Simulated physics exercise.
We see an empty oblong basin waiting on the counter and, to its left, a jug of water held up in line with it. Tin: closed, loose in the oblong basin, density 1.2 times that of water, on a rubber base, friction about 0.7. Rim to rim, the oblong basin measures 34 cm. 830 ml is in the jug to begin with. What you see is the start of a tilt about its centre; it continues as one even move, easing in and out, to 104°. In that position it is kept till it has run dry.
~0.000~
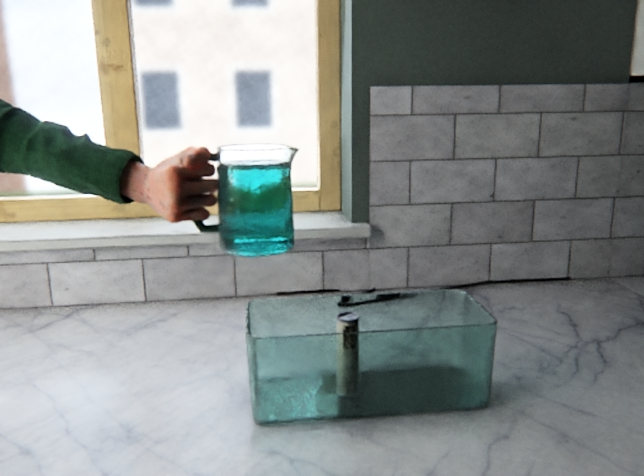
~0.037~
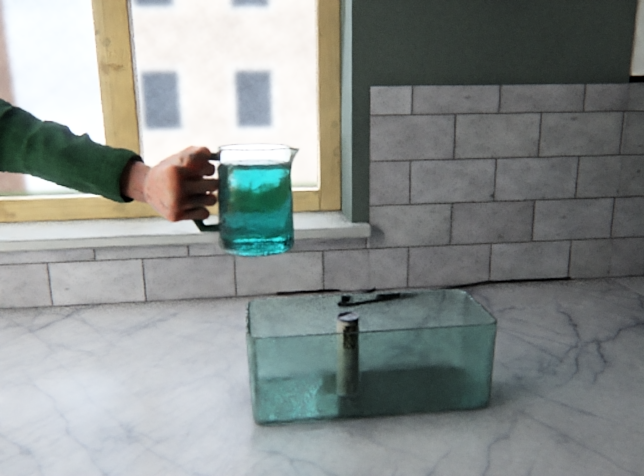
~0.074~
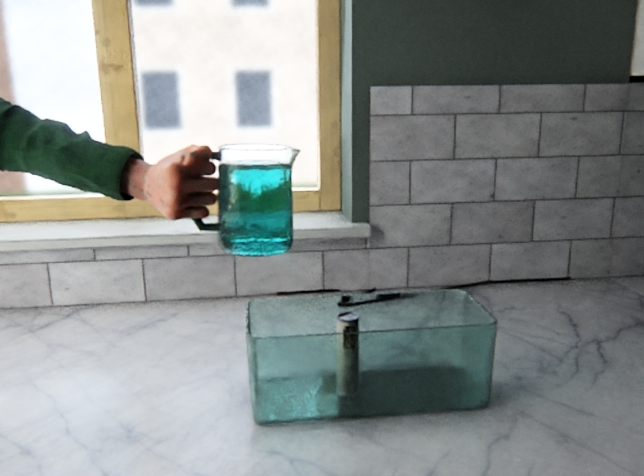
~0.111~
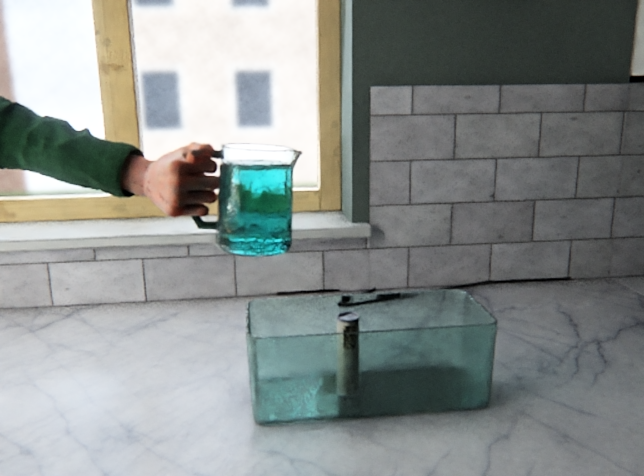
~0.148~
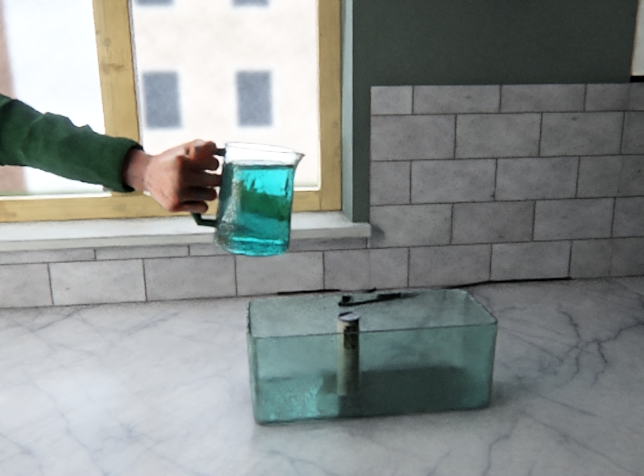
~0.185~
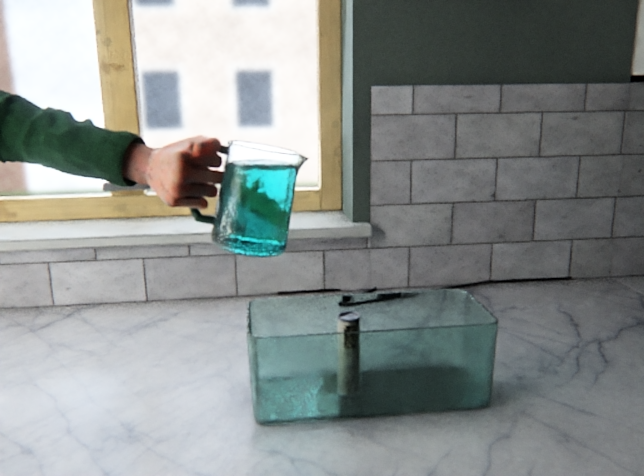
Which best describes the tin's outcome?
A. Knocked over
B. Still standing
(B) Still standing.
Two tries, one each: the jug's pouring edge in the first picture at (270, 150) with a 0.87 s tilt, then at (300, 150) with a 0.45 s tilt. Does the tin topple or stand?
The tin overturns the first time and stays vertical the second time.
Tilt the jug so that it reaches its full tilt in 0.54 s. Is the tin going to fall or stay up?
Outcome - the tin stays erect.
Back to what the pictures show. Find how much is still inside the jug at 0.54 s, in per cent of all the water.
Roughly 86 percent.
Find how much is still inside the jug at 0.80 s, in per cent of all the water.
What remains is about 40 percent of it all.
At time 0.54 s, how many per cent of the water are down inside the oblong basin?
Around 1 percent.
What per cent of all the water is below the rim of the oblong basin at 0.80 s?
Near 34 in a hundred.
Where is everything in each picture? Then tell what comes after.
It leans 0°; its right rim is at (299, 148); the water meets the walls at (219, 163) and (289, 162); the oblong basin's rim runs from (247, 319) to (480, 306); the tin's top is at (348, 320), in the first picture.
It leans 0°; its right rim is at (299, 148); the water meets the walls at (219, 163) and (290, 162), in the second picture.
It leans 2°; its right rim is at (301, 149); the water meets the walls at (221, 163) and (290, 162), in the third picture.
It leans 4°; its right rim is at (303, 151); the water meets the walls at (222, 162) and (291, 163), in the fourth picture.
It leans 7°; its right rim is at (305, 153); the water meets the walls at (223, 164) and (294, 163), in the fifth picture.
It leans 11°; its right rim is at (309, 157); the water meets the walls at (226, 166) and (297, 163), in the sixth picture.
By 0.54 s the tilt is 71° and 86 per cent is still to pour; the tin stands where it began.
By 0.80 s the tilt is 102° and 40 per cent is still to pour; the tin stands where it began.
By 1.07 s the tilt is 104° and 8 per cent is still to pour; the tin stands where it began.
By 1.37 s the tilt is 104° and 1 per cent is still to pour; the tin stands where it began.
At rest the tin stands where it began.
